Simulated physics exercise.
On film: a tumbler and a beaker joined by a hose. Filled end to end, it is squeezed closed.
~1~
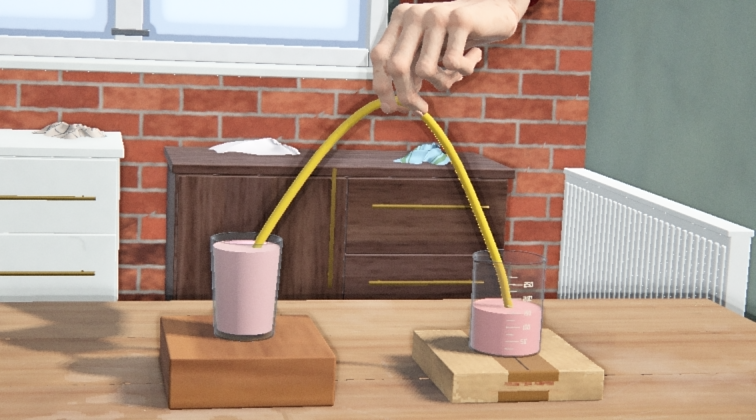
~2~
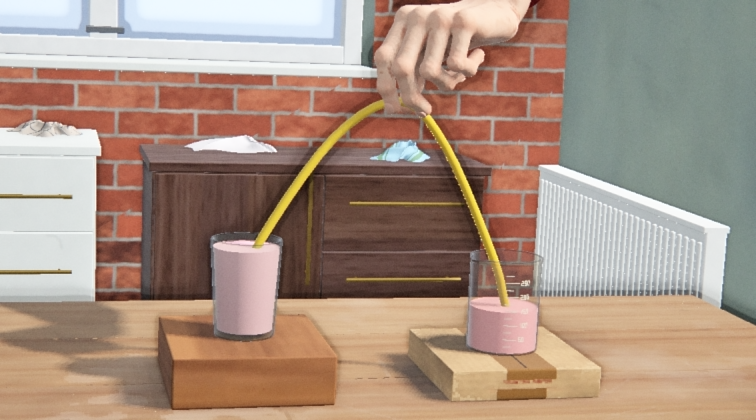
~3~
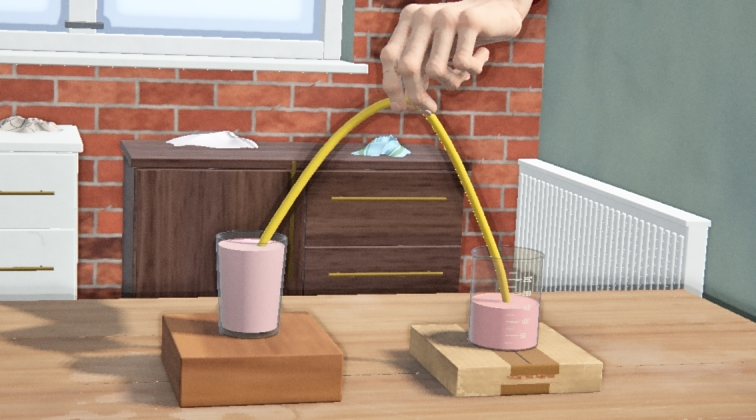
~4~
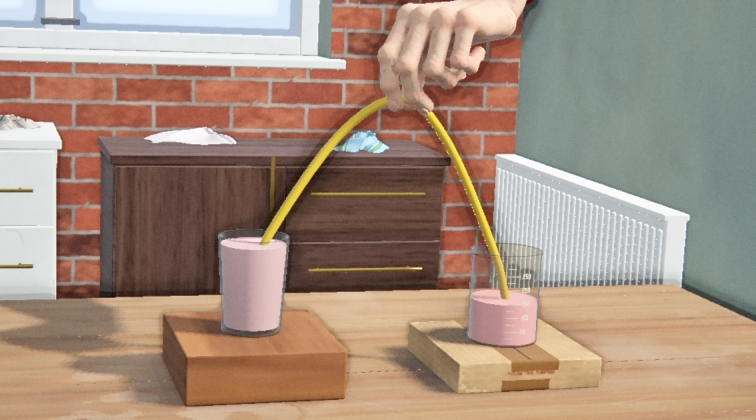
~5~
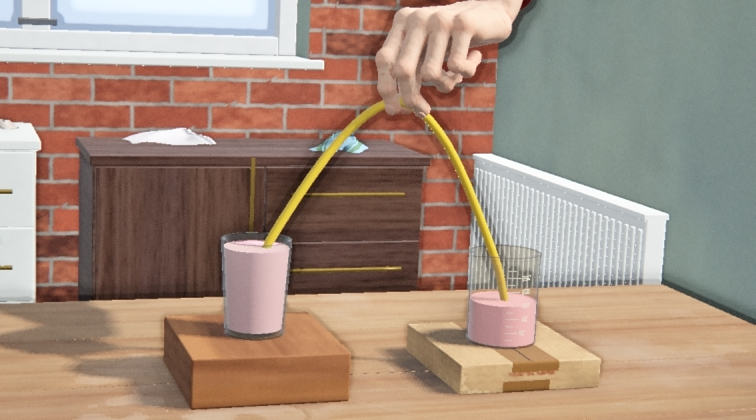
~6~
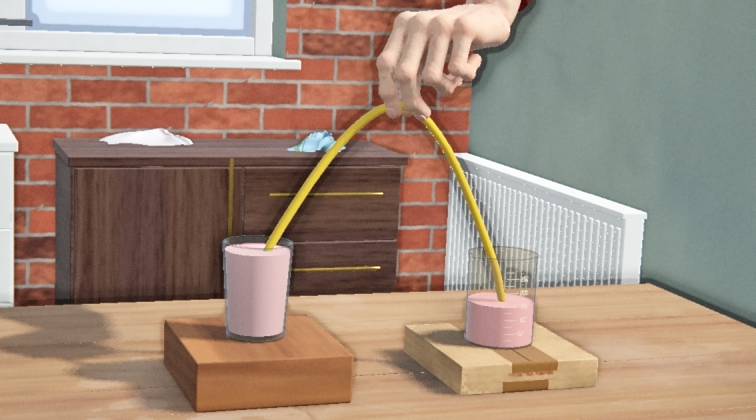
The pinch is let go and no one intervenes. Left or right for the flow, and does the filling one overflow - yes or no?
It flows: Right; one that fills: No.
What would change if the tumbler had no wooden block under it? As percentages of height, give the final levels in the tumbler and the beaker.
They settle near 80 per cent and 50 per cent of their heights, in that order.
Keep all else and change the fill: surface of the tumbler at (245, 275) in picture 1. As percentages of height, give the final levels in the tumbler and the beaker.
35 % then 60 %, roughly.
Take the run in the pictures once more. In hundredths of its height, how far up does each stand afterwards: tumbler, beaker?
In order, 50 percent then 70 percent.
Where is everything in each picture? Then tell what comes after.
The first frame shows still shut; tumbler (245, 283) nearly full, up on the wooden block; beaker (507, 301) about half full, up on the box.
In the second frame, the hose is pinched; tumbler nearly full, surface at (247, 248); beaker about half full, surface at (504, 306).
The third frame shows nothing flows; tumbler (250, 281) nearly full; beaker (506, 296) about half full.
The fourth frame shows fingers on the hose; tumbler nearly full, surface at (254, 245); beaker about half full, surface at (504, 299).
The fifth frame shows still shut; tumbler (255, 283) nearly full, up on the wooden block; beaker (503, 294) about half full, up on the box.
In the sixth frame, the hose is pinched; tumbler nearly full, surface at (258, 251); beaker about half full, surface at (501, 301).
Shortly, the tumbler is about three quarters full; the beaker is about half full.
Then, the tumbler is about two thirds full; the beaker is about two thirds full.
At the finish, the tumbler is about half full; the beaker is about three quarters full; the two surfaces are level.
